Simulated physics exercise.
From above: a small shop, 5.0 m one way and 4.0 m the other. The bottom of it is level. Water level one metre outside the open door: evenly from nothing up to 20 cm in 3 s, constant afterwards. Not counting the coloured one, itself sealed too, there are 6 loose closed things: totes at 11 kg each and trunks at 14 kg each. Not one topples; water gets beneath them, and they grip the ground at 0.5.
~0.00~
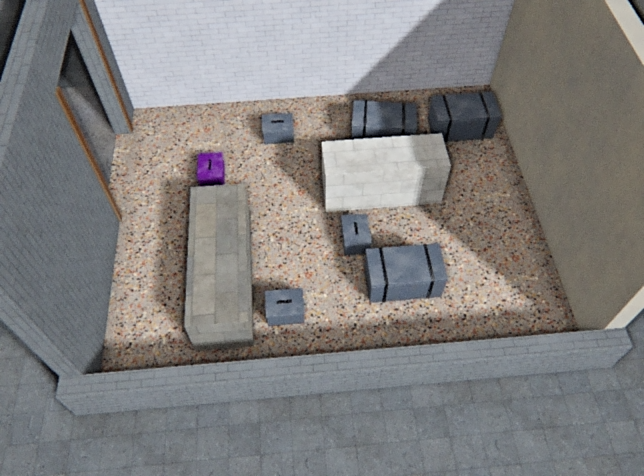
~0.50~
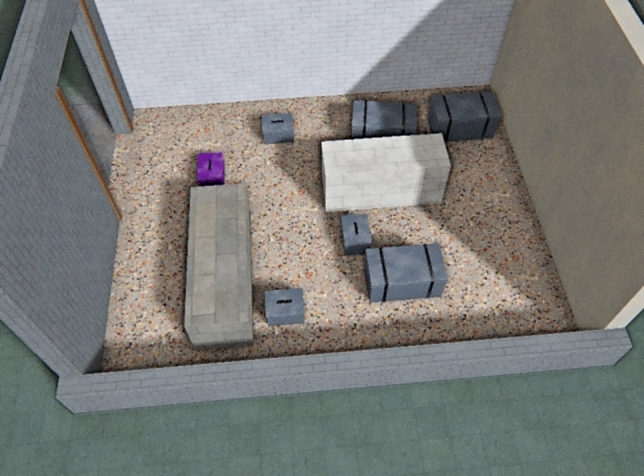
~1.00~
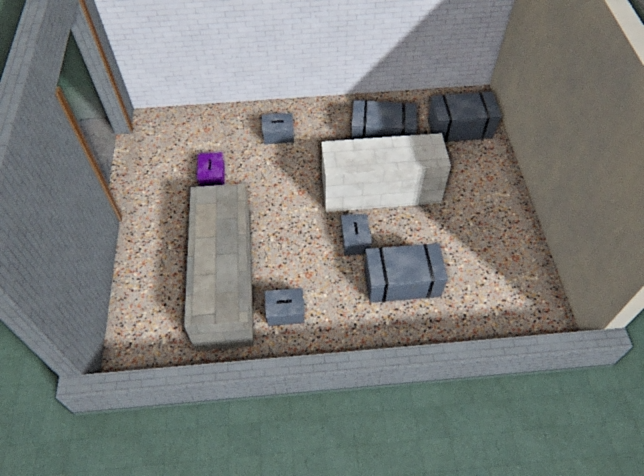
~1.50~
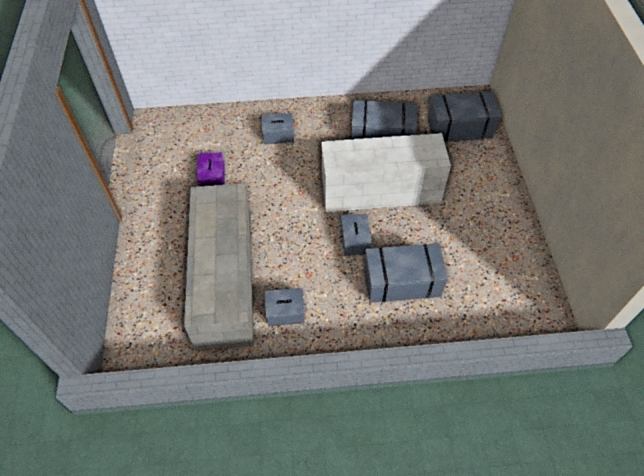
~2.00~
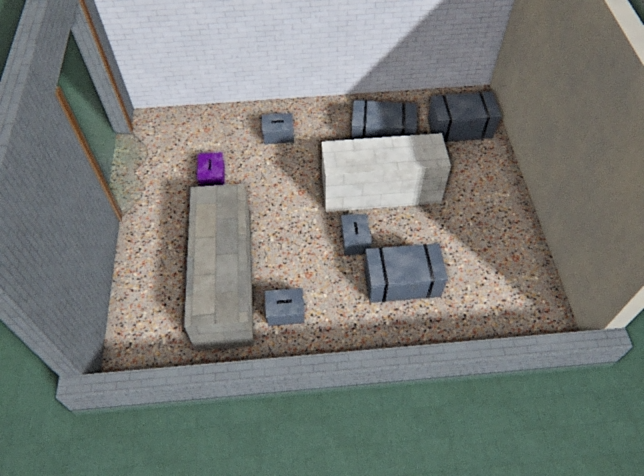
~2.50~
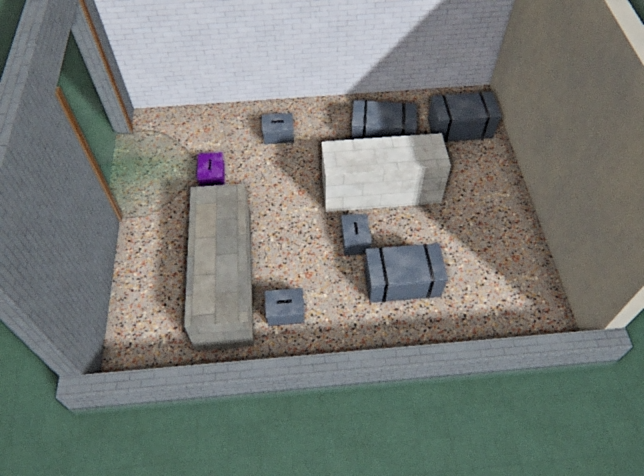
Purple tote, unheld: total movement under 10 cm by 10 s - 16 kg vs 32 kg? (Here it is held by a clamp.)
Just the bigger amount serves.
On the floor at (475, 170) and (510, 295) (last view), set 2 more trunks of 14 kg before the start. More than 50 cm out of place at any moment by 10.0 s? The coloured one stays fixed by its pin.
In that order: Beyond it, within it.
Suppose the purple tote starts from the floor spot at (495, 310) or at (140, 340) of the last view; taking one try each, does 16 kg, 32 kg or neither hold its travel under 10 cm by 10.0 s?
Taking the two spots in turn, both keep it, then both keep it.
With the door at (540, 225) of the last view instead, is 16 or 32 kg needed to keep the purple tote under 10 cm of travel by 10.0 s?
In that case the lighter option suffices.
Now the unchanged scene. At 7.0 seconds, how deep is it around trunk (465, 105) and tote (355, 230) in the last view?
I'd estimate 7 cm for the first and 2 cm for the second.
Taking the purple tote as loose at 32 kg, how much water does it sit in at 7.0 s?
About 8 cm.
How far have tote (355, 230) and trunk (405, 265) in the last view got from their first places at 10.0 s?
0 cm and 0 cm respectively.
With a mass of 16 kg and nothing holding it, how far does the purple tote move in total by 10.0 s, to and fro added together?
Adding it all up, something like 120 cm.
After 3.5 s the purple tote would be 8 cm from its start with 16 kg and 0 cm from its start with 32 kg; 7 cm of water round it then.
After 4.5 s the purple tote would be 47 cm from its start with 16 kg and 0 cm from its start with 32 kg; 8 cm of water round it then.
After 7.0 s the purple tote would be 97 cm from its start with 16 kg and 0 cm from its start with 32 kg; 8 cm of water round it then.
After 10.0 s the purple tote would be 124 cm from its start with 16 kg and 0 cm from its start with 32 kg; 10 cm of water round it then.
